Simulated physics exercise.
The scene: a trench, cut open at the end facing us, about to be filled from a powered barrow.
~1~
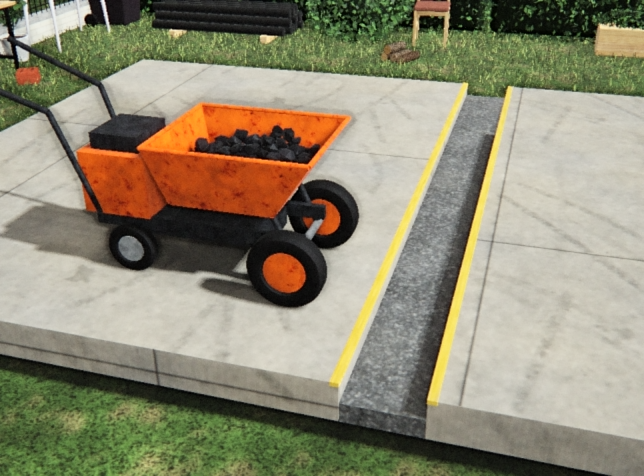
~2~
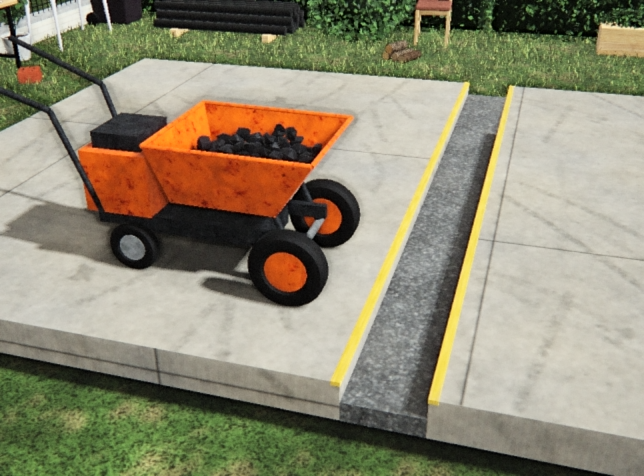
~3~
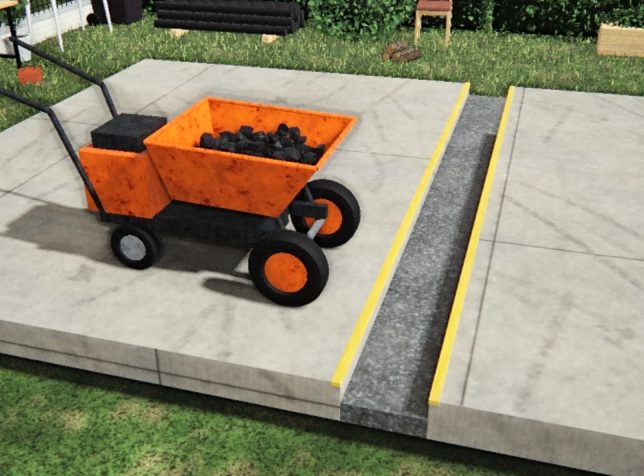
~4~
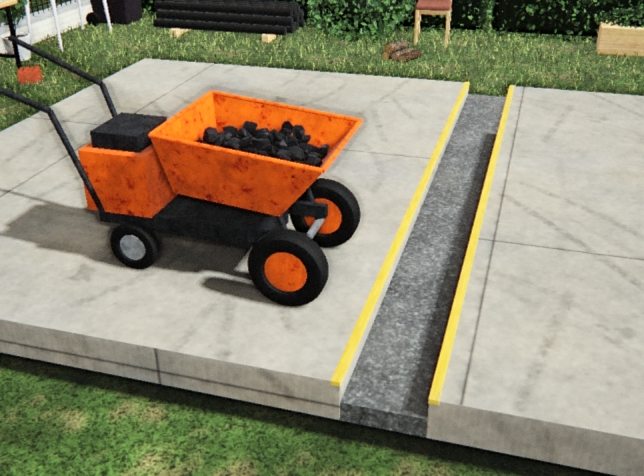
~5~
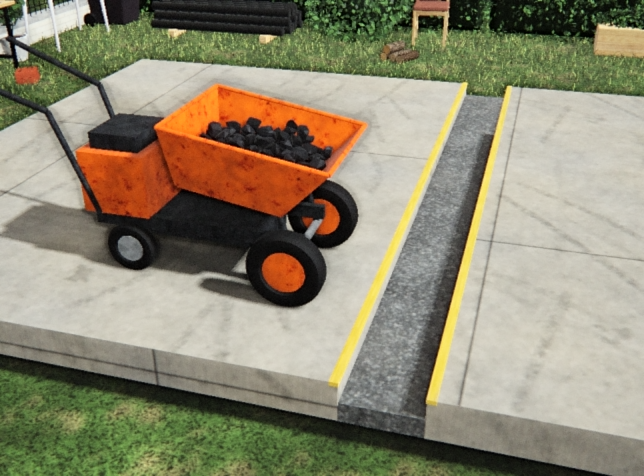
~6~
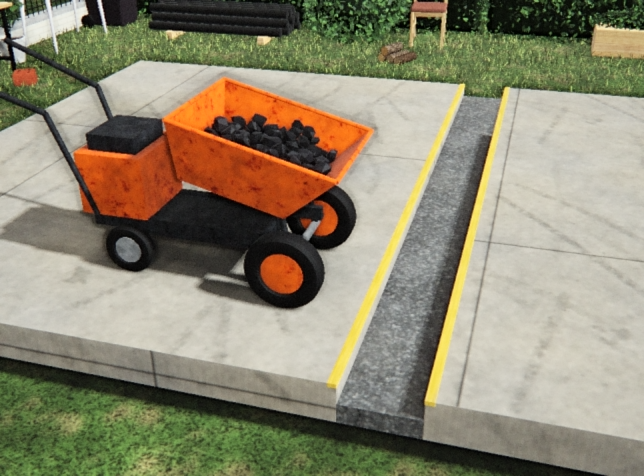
A concrete slab bordered by grass, with a hedge and stacked dark pipes behind, is seen from above at an angle. On the left stands an orange barrow with black handles and wheels, its skip holding black lumps, beside a shallow grey trench edged with two yellow strips. The skip stays level at first, then tilts gradually toward the trench, its rear rising, while the wheels stay put and the view barely shifts.
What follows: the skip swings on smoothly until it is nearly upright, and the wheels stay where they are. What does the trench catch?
In the trench: Over half.
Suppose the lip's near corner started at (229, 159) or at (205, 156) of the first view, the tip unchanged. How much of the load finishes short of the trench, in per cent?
First some 30, then 60 per cent.
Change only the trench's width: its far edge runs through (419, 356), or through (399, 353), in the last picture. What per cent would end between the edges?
First some 50, then 10 per cent.
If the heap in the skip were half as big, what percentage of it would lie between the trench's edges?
Some 80 per cent.
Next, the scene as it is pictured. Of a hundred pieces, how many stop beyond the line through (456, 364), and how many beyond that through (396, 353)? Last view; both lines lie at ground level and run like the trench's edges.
In turn 30 and 80 in a hundred.
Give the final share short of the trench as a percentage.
Some 0 per cent.
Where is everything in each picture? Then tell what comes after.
In the first picture, lip of the skip near (309, 167), level; top of the load near (261, 155), lumps of coal; first edge of the trench near (351, 344); far edge near (443, 359), the trench over half as wide as the skip, and shallow for its width.
In the second picture, lip of the skip near (312, 167), level; top of the load near (248, 158).
In the third picture, lip of the skip near (316, 169), tipped barely; top of the load near (251, 148).
In the fourth picture, lip of the skip near (322, 171), tipped a little; top of the load near (247, 146).
In the fifth picture, lip of the skip near (329, 176), tipped a little; top of the load near (235, 143).
In the sixth picture, lip of the skip near (336, 183), tipped clearly; top of the load near (241, 139); first edge of the trench near (349, 345); far edge near (440, 360).
Shortly afterwards, skip tipped steeply; the whole lot in the skip.
Next, skip tipped right over; all but a few in the skip; a little in or heaped over the trench; only a few beyond it; only a few falling.
Some moments later, skip tipped right over; near a quarter in the skip; near half in or heaped over the trench; near a third beyond it.
In the end, skip tipped right over; near two thirds in or heaped over the trench; near a third beyond it.
